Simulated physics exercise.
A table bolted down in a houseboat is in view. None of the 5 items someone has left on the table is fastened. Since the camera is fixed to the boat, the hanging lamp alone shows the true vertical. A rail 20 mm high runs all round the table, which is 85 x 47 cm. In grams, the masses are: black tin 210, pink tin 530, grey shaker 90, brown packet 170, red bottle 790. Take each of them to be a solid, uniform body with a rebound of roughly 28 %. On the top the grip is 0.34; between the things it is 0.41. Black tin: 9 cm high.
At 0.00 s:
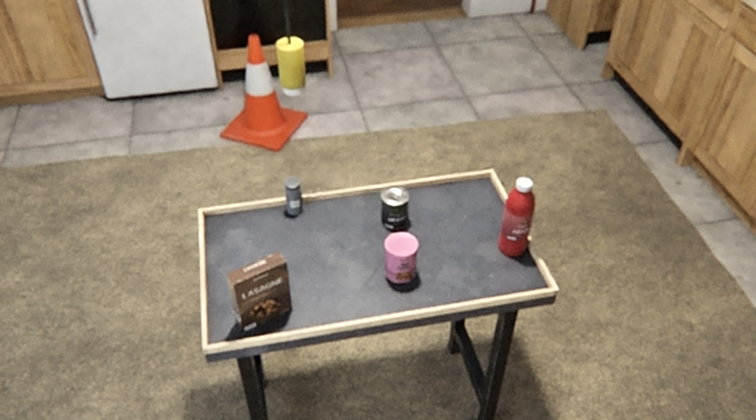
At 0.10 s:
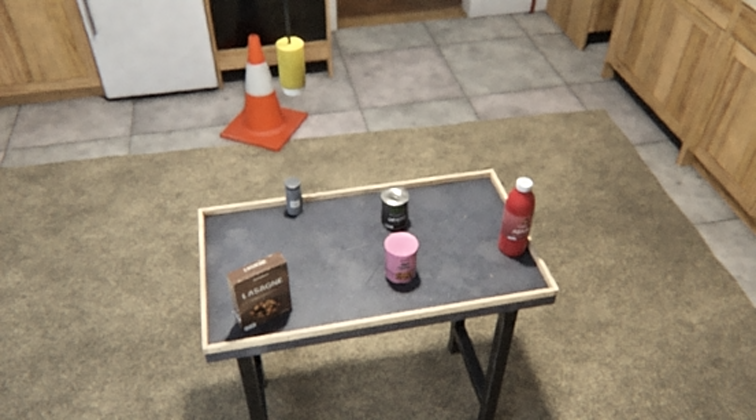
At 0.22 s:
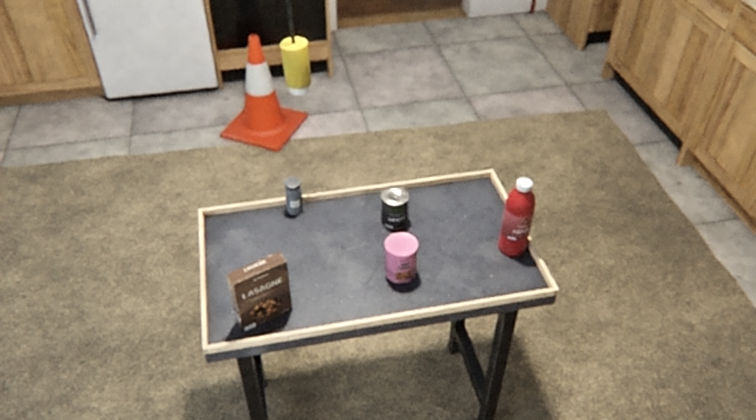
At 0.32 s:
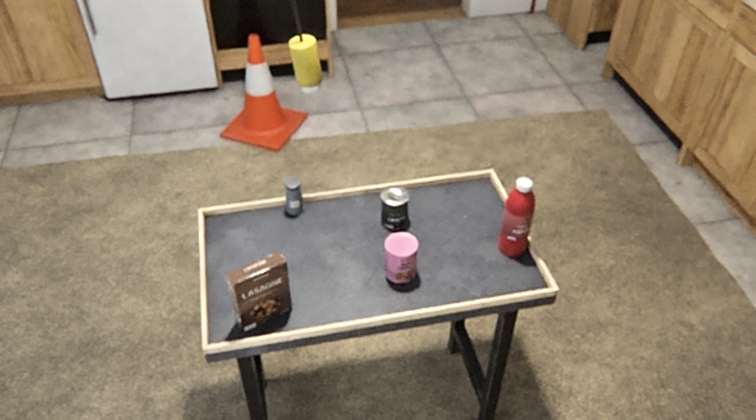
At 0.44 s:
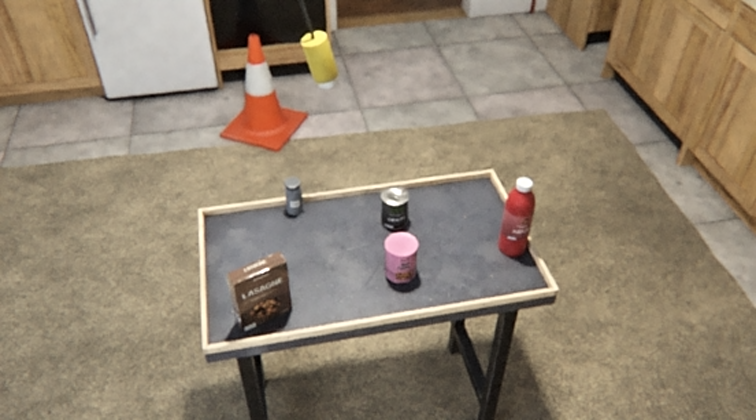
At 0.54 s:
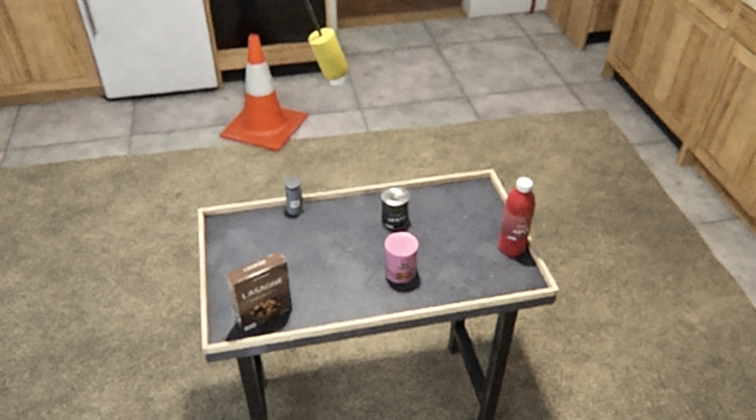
Yellow hanging lamp swinging slowly to the right beside an orange traffic cone, while the items on the dark table stay still.
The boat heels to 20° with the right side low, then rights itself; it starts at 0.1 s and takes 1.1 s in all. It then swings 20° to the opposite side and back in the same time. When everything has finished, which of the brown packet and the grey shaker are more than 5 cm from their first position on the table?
Brown packet: Not displaced; grey shaker: Not displaced.
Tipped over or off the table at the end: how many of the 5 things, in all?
The number here is 0.
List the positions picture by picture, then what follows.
The first picture shows boat level; brown packet (261, 292); grey shaker (294, 196).
The second picture shows boat level; red bottle (518, 216); black tin (395, 208).
The third picture shows heel 2°, right side down; pink tin (401, 259); red bottle (518, 216).
The fourth picture shows heel 7°, right side down; black tin (395, 208); pink tin (401, 259).
The fifth picture shows heel 14°, right side down; red bottle (518, 216); black tin (395, 208).
The sixth picture shows heel 18°, right side down; brown packet (261, 292); grey shaker (294, 196).
After 1.04 s, heel 4°, right side down.
After 1.84 s, heel 19°, left side down.
At rest (2.8 s), all 5 in place, give or take 5 cm. Seen from the same camera at the end, brown packet near (261, 292), grey shaker near (294, 196).
